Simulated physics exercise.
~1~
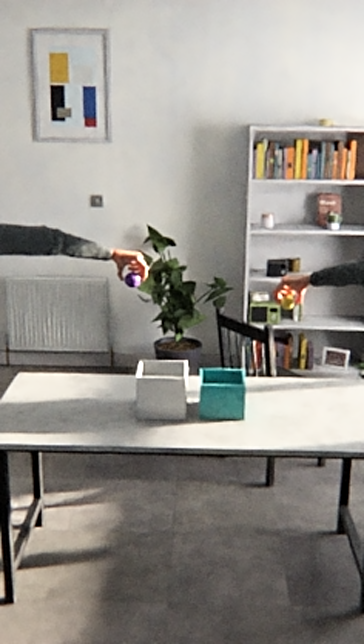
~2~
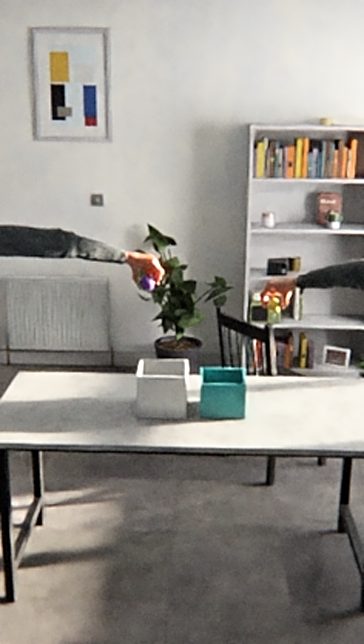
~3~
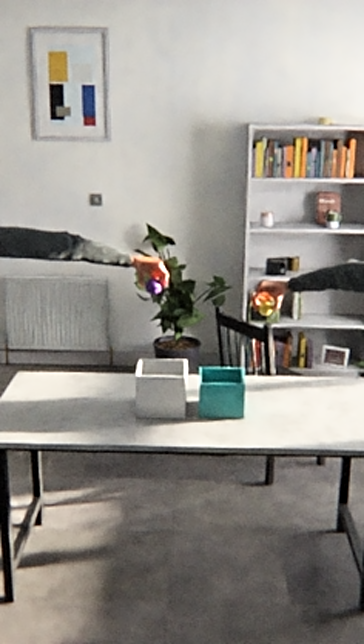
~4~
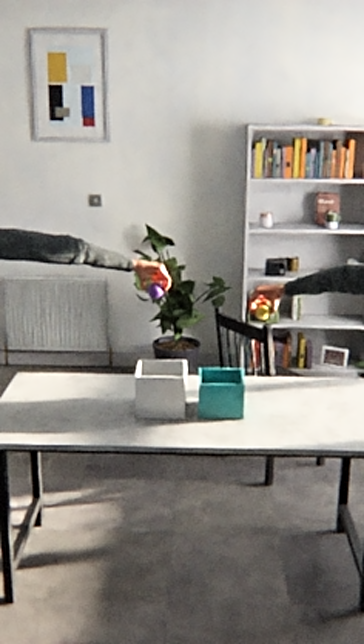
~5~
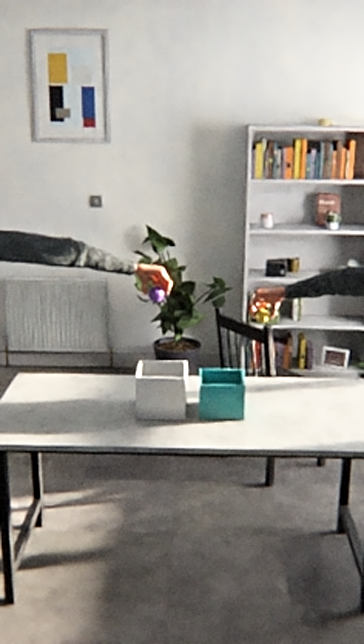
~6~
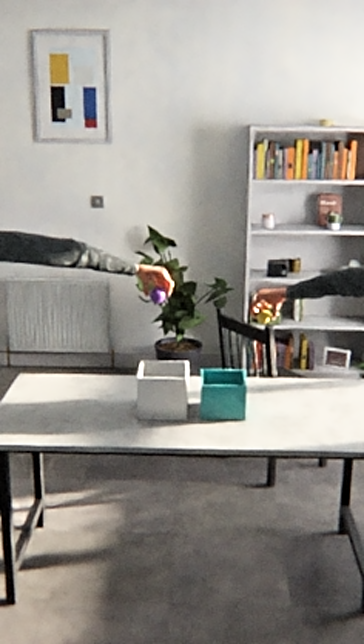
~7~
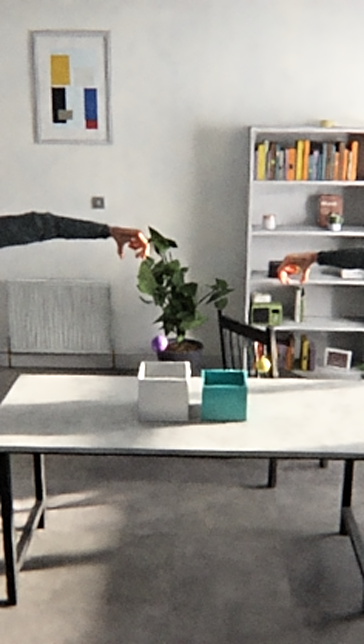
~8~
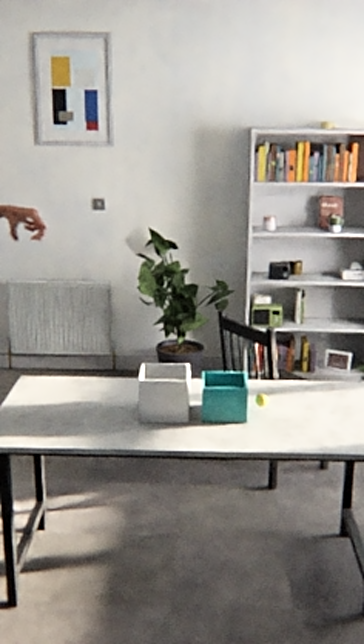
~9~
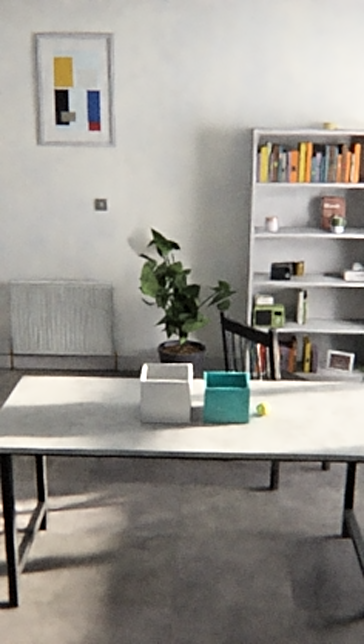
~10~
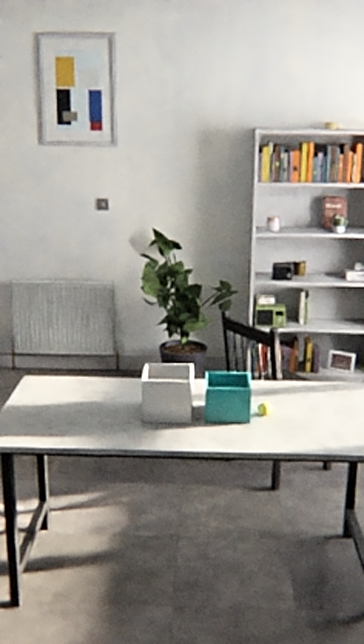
Two hands releasing a purple onion and a lemon, the onion dropping into the white box, the lemon landing beside the teal one.
